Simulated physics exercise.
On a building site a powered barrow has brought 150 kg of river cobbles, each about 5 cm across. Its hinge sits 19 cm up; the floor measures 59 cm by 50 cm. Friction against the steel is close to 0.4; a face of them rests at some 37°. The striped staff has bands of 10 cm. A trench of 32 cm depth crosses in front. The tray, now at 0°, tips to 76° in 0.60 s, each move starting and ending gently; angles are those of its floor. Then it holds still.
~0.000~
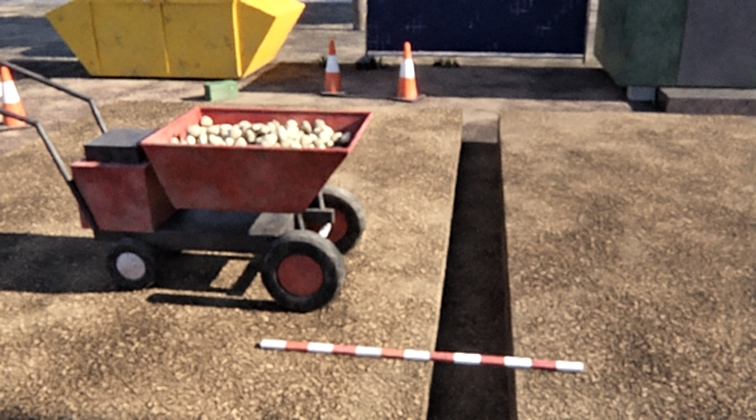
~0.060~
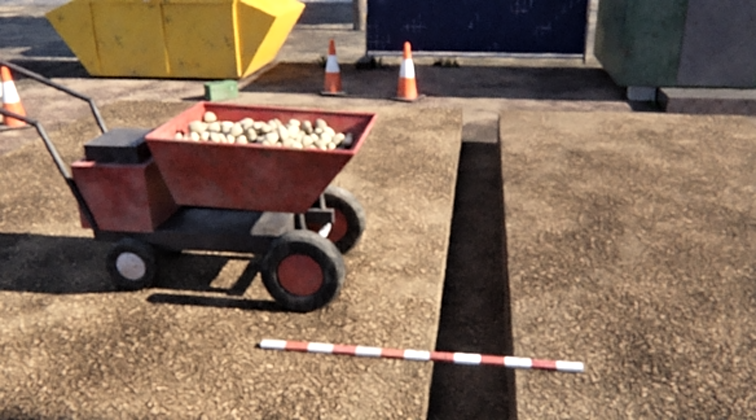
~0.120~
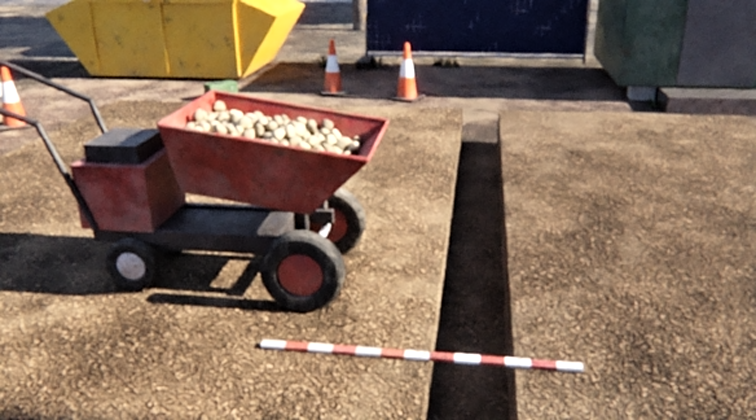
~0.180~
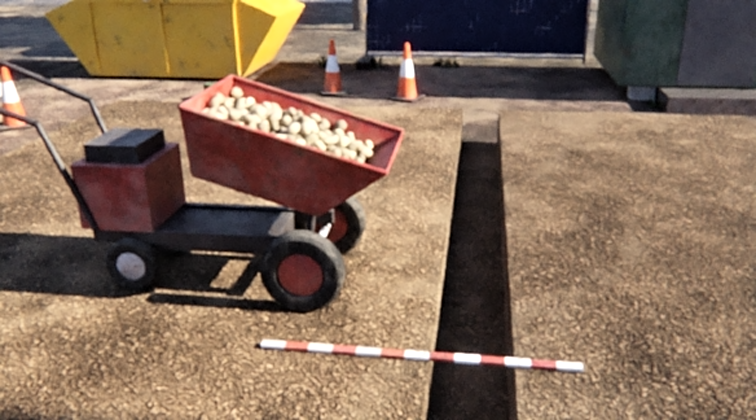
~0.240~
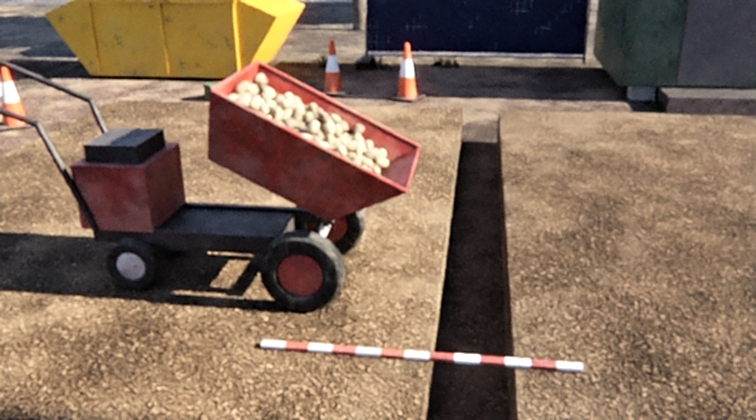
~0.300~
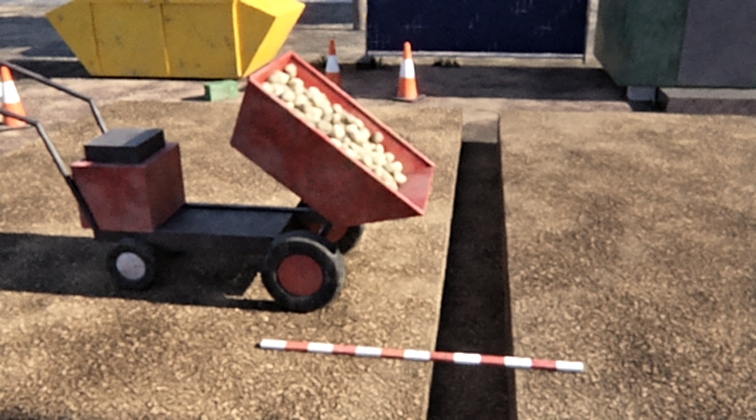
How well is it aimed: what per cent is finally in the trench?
Some 72 per cent of it.
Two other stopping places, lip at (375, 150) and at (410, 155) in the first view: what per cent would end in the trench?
Near 50 per cent from the first place, 10 from the second.
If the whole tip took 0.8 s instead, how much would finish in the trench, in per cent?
In that case some 85 per cent.
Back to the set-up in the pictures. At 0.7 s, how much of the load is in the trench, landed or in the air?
Some 40 per cent.
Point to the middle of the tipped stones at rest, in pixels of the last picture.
Near (489, 325).
After 0.4 s the floor is at 64°; 100 % in the tray; the foremost stones are at (436, 236).
After 0.7 s the floor is at 76°; 56 % in the tray, 39 % in the trench, 5 % past the trench; the foremost stones are at (530, 286).
After 1.0 s the floor is at 76°; 7 % in the tray, 65 % in the trench, 28 % past the trench; the foremost stones are past the picture's edge.
After 3.0 s the floor is at 76°; 0 % in the tray, 72 % in the trench, 28 % past the trench; the foremost stones are past the picture's edge.
